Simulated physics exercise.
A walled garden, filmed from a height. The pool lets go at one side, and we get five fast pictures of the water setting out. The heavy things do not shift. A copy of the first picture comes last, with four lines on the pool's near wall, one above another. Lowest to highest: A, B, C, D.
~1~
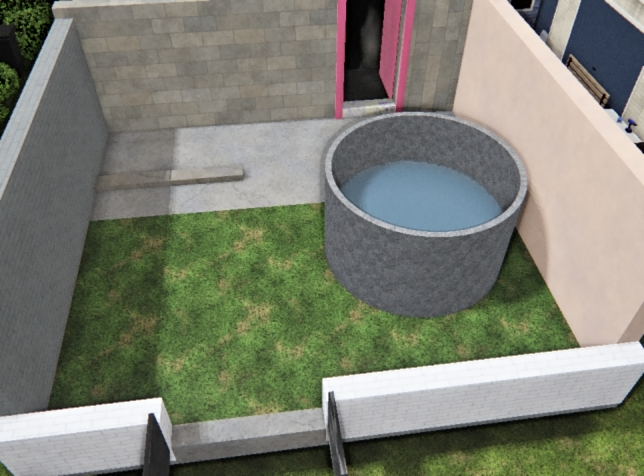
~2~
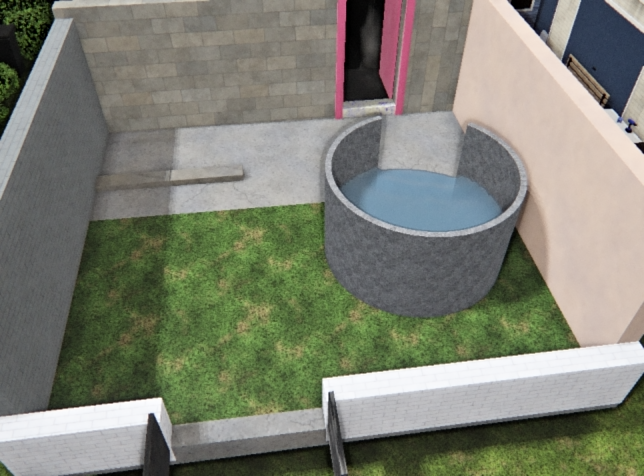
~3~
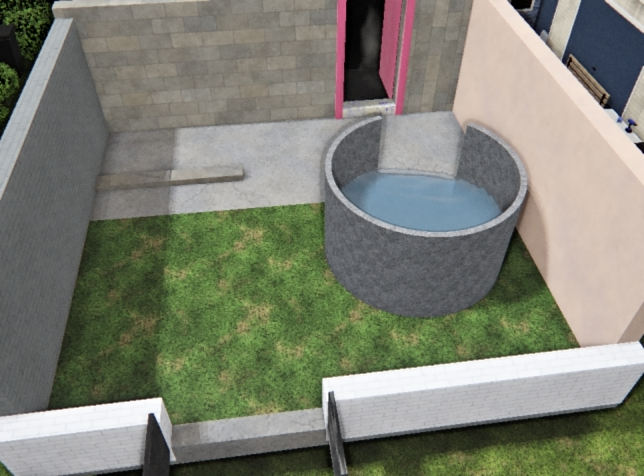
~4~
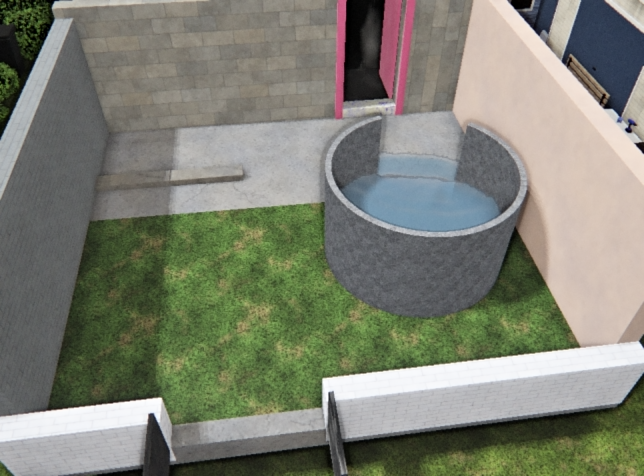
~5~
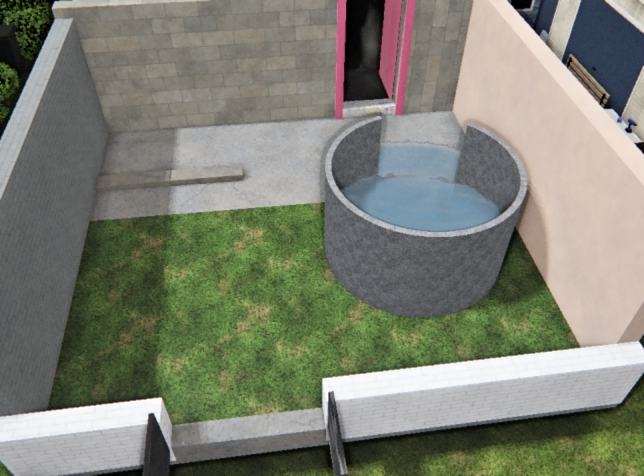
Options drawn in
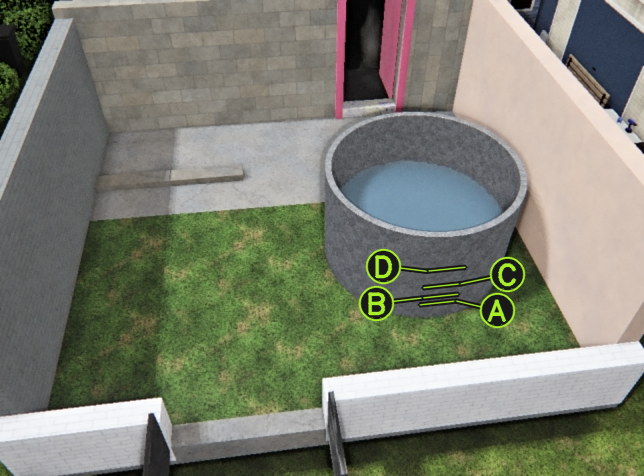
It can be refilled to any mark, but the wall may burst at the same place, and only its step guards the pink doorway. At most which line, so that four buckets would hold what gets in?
Choose B.
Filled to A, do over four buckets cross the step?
No, not at all.
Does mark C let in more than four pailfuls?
Yes, it does.
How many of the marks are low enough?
Two of them.
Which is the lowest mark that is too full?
C it is.
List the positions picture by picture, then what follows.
In the first picture, water in the pool at rest, its middle at (417, 212); foot of the pink doorway at (369, 116); open gate at (243, 385).
In the second picture, water covers 1 % of the ground, its front hidden from here.
In the third picture, water covers 3 % of the ground, its front hidden from here.
In the fourth picture, water covers 7 % of the ground, its front hidden from here.
In the fifth picture, water covers 10 % of the ground, its front hidden from here.
In lime, A at (438, 302); B at (439, 296); C at (442, 285); D at (446, 269); from the bottom up A, B, C, D.
Choosing A, nothing gets over.
Choosing B, a bucket or two gets in.
Choosing C, about 9 bucketfuls get in.
Choosing D, dozens of bucketfuls pour in.
